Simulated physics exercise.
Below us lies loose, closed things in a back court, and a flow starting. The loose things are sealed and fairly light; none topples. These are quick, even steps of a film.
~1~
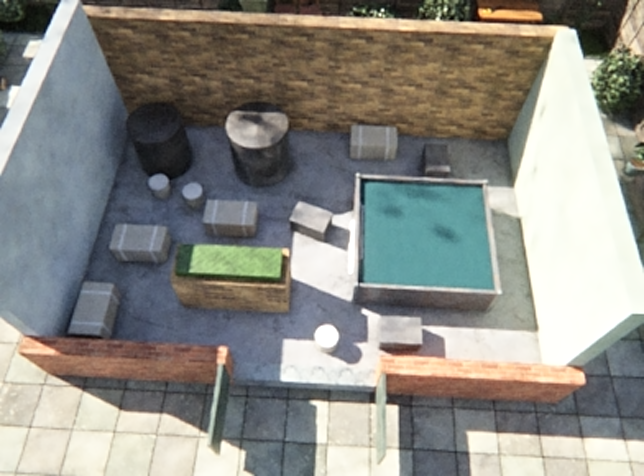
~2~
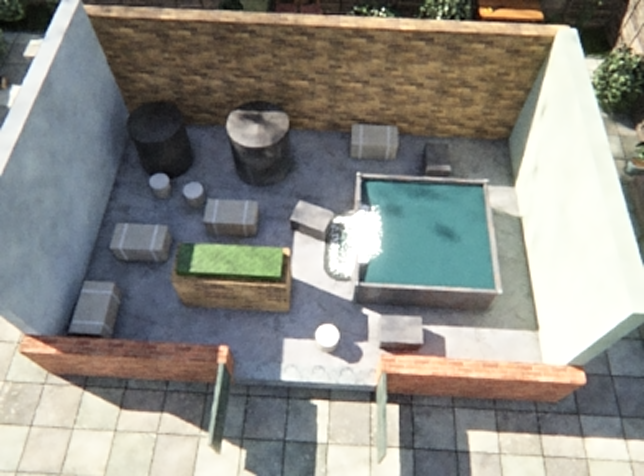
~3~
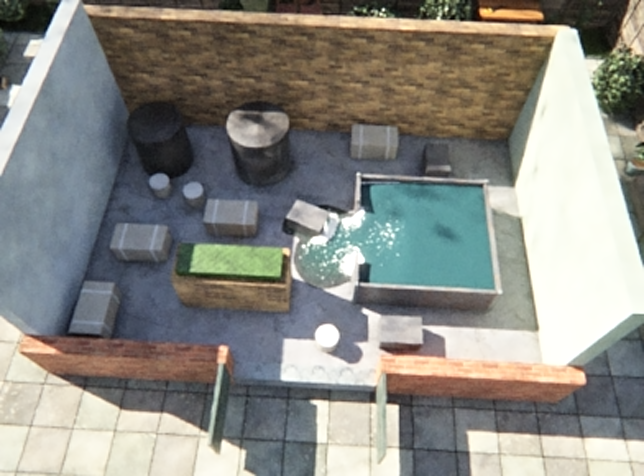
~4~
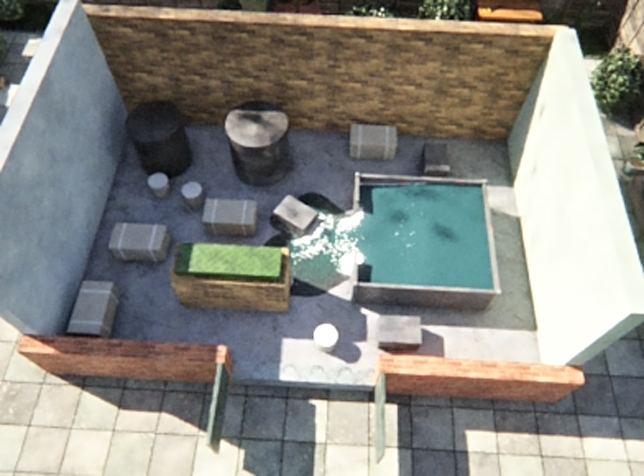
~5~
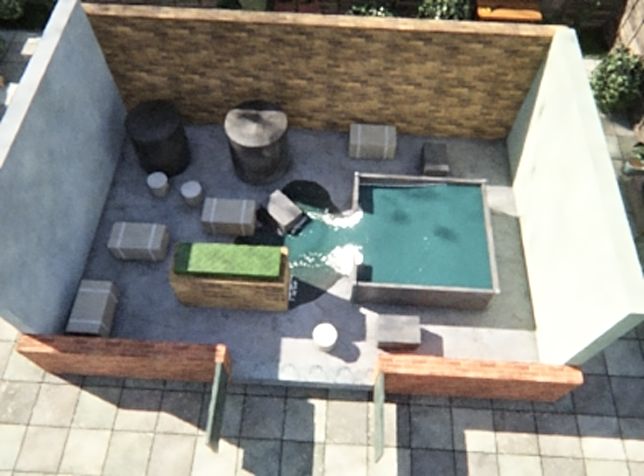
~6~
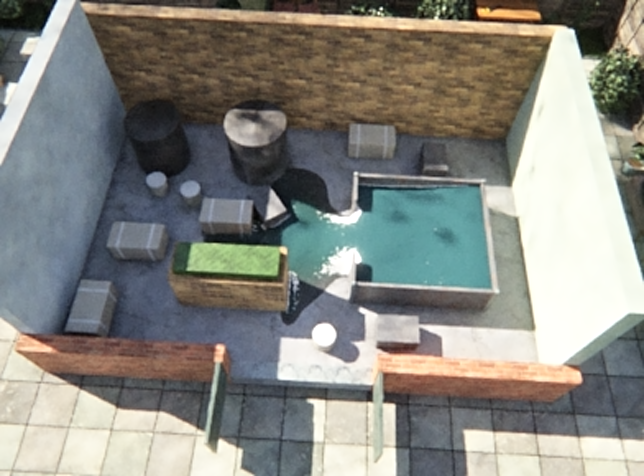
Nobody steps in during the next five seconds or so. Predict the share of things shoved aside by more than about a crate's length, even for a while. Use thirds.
Share: From one to two thirds.
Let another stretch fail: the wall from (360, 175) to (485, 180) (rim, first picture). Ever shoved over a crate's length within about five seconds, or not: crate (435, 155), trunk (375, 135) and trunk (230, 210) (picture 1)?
In turn: That far or more, pushed that far, yes.
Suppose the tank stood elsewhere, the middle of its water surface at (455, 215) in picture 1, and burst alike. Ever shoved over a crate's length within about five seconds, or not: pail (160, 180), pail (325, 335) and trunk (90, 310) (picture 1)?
One after the other: Shifted that much, less than that, swept aside.
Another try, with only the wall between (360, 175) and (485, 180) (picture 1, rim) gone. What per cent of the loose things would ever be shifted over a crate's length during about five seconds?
Roughly 70 per cent.
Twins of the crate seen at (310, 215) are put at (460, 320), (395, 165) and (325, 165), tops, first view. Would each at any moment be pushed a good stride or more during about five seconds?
In turn: Not that far, never so far, short of that.
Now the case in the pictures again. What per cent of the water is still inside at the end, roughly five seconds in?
About 96 per cent.
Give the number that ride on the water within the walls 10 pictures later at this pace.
That makes 2.
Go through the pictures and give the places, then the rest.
The first picture shows a crate at (311, 216), on the bottom; a trunk at (230, 212) rests on the ground; 0 of 10 have shifted.
The second picture shows a crate at (312, 216), on the bottom; a trunk at (230, 211) rests on the ground; 0 of 10 have shifted.
The third picture shows a crate at (309, 215), on the bottom, close to its start; a trunk at (230, 212), on the bottom; 1 of 10 have shifted.
The fourth picture shows a crate at (296, 212) rests on the ground, close to its start; a trunk at (229, 211), on the bottom; 1 of 10 have shifted.
The fifth picture shows a crate at (281, 208), on the bottom, a stride from its start; a trunk at (228, 211), on the bottom; 1 of 10 have shifted.
The sixth picture shows a crate at (267, 202) rests on the ground, a stride from its start; a trunk at (226, 211), on the bottom; 1 of 10 have shifted.
A moment on, 1 of 10 are well off their spots; 0 afloat.
Next, 4 of 10 are well off their spots; 2 afloat.
Later, 6 of 10 are well off their spots; 5 afloat.
In the end, 6 of 10 are well off their spots, and 6 have been at some point; 5 afloat.
